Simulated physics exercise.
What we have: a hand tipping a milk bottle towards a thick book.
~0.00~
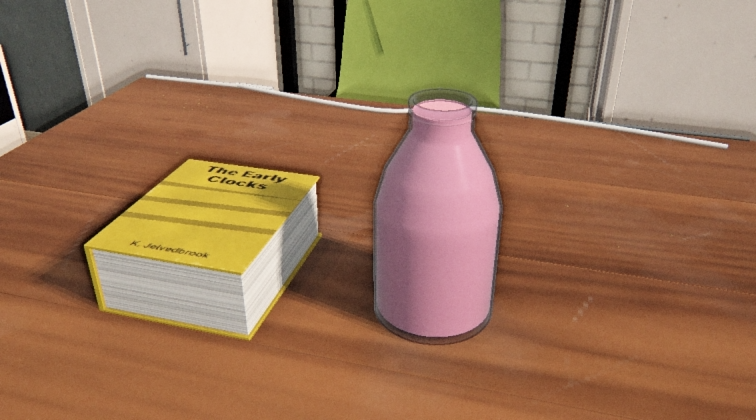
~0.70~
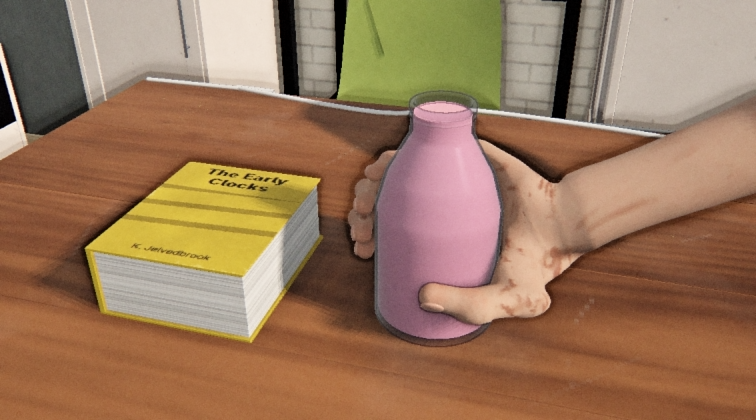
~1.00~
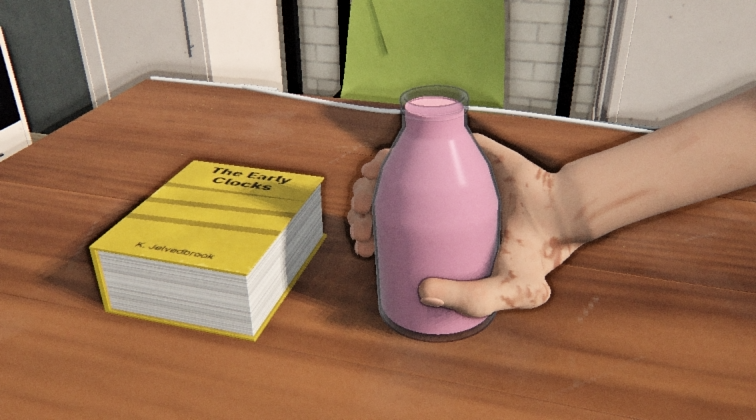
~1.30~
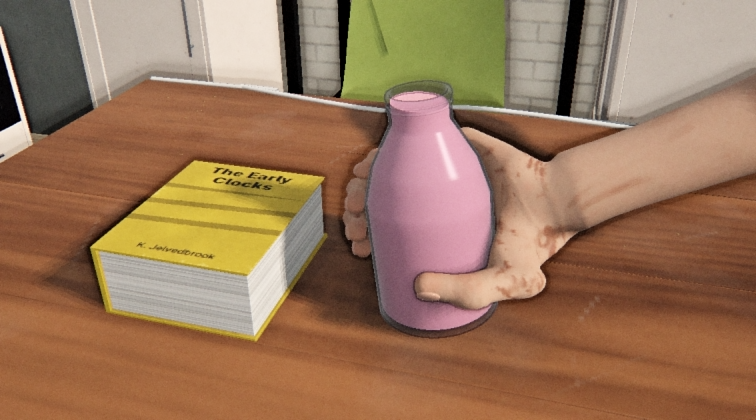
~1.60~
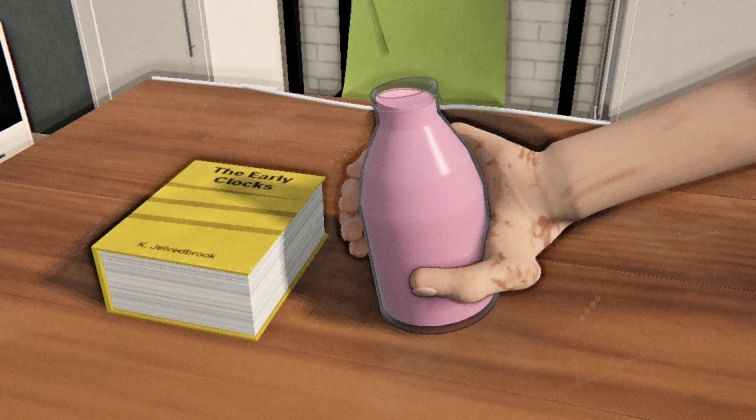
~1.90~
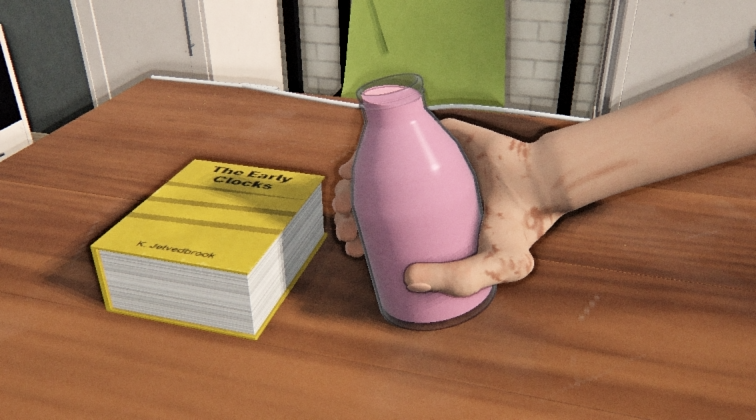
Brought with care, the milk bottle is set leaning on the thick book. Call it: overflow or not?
Called: Overflow.
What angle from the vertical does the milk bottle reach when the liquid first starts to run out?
30° or so.
Around 2.5 s, the milk bottle leans by about 30°; none is lost.
Around 3.1 s, the milk bottle leans by about 45°; it has lost some; nearly all of the pink milk is inside.
Around 4.5 s, the milk bottle leans by about 50°, against the thick book; it has lost some; nearly all of the pink milk is inside.
